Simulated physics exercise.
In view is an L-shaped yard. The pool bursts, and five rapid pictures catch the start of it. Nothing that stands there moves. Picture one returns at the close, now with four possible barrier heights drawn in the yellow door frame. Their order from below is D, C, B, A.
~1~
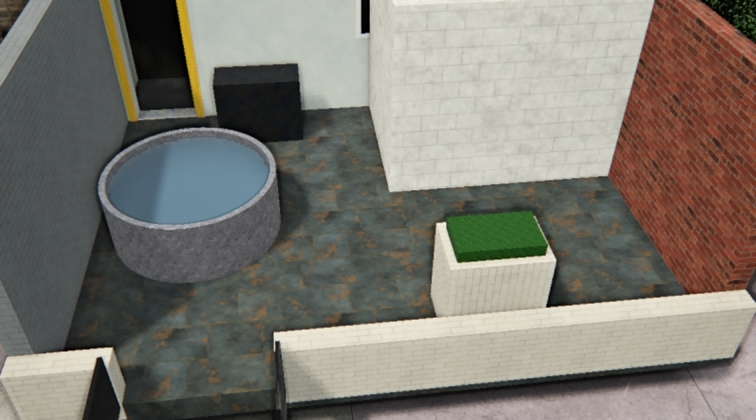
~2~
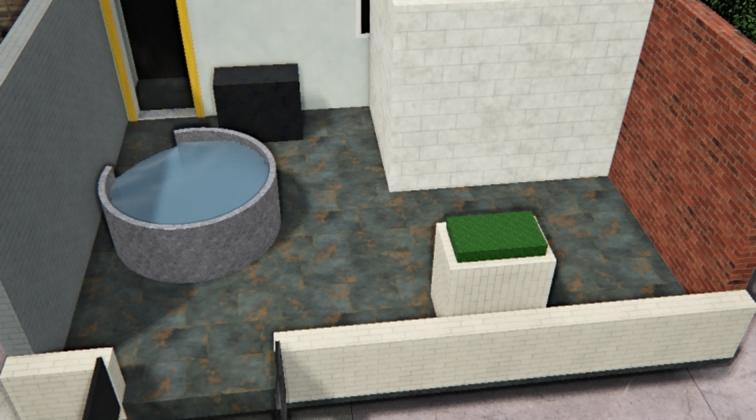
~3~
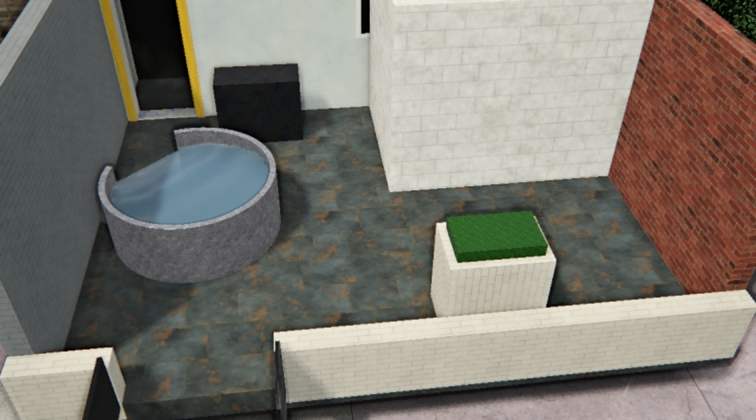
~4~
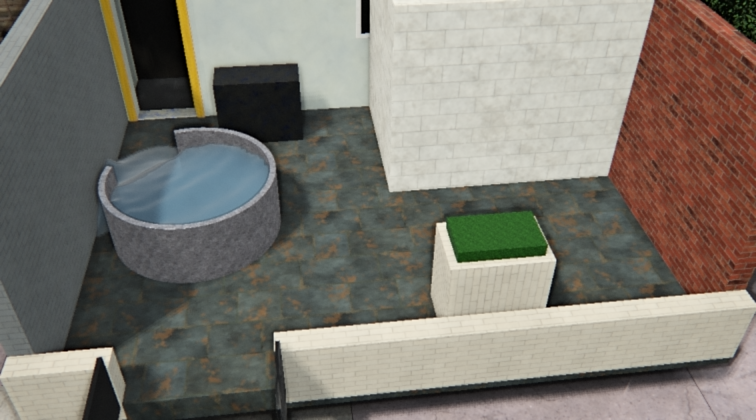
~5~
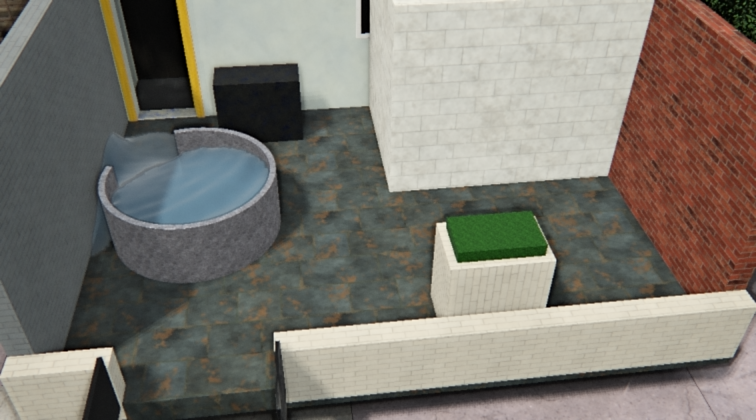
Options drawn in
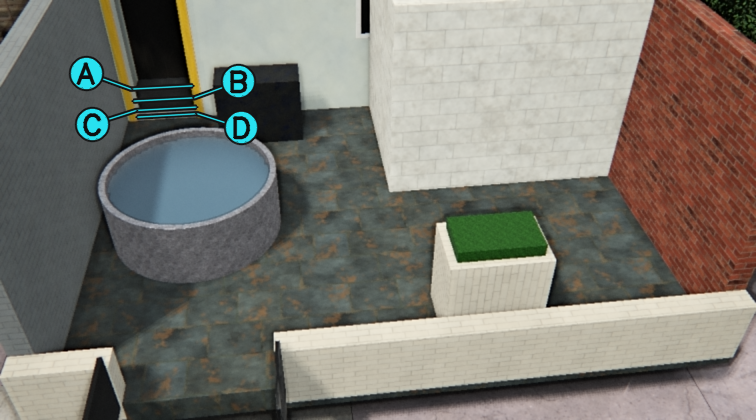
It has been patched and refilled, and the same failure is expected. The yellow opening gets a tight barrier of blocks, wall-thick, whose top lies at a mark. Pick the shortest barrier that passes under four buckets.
The answer is line A.
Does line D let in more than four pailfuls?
Yes.
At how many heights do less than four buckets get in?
One of them.
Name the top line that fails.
That is line B.
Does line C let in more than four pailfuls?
Yes.
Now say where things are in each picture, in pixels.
Water in the pool at rest, its middle at (190, 179); foot of the yellow doorway at (168, 118); open gate at (193, 337).
Water covers 1 % of the ground, its front hidden from here.
Water covers 3 % of the ground, its front hidden from here.
Water covers 6 % of the ground, its front hidden from here.
Water covers 8 % of the ground and shows as far out as (124, 139).
On the marked copy, A at (161, 87); B at (164, 99); C at (166, 108); D at (167, 115); from the bottom up D, C, B, A.
With A, a splash gets over, under a bucket.
With B, about 13 bucketfuls get in.
With C, dozens of bucketfuls pour in.
With D, dozens of bucketfuls pour in.
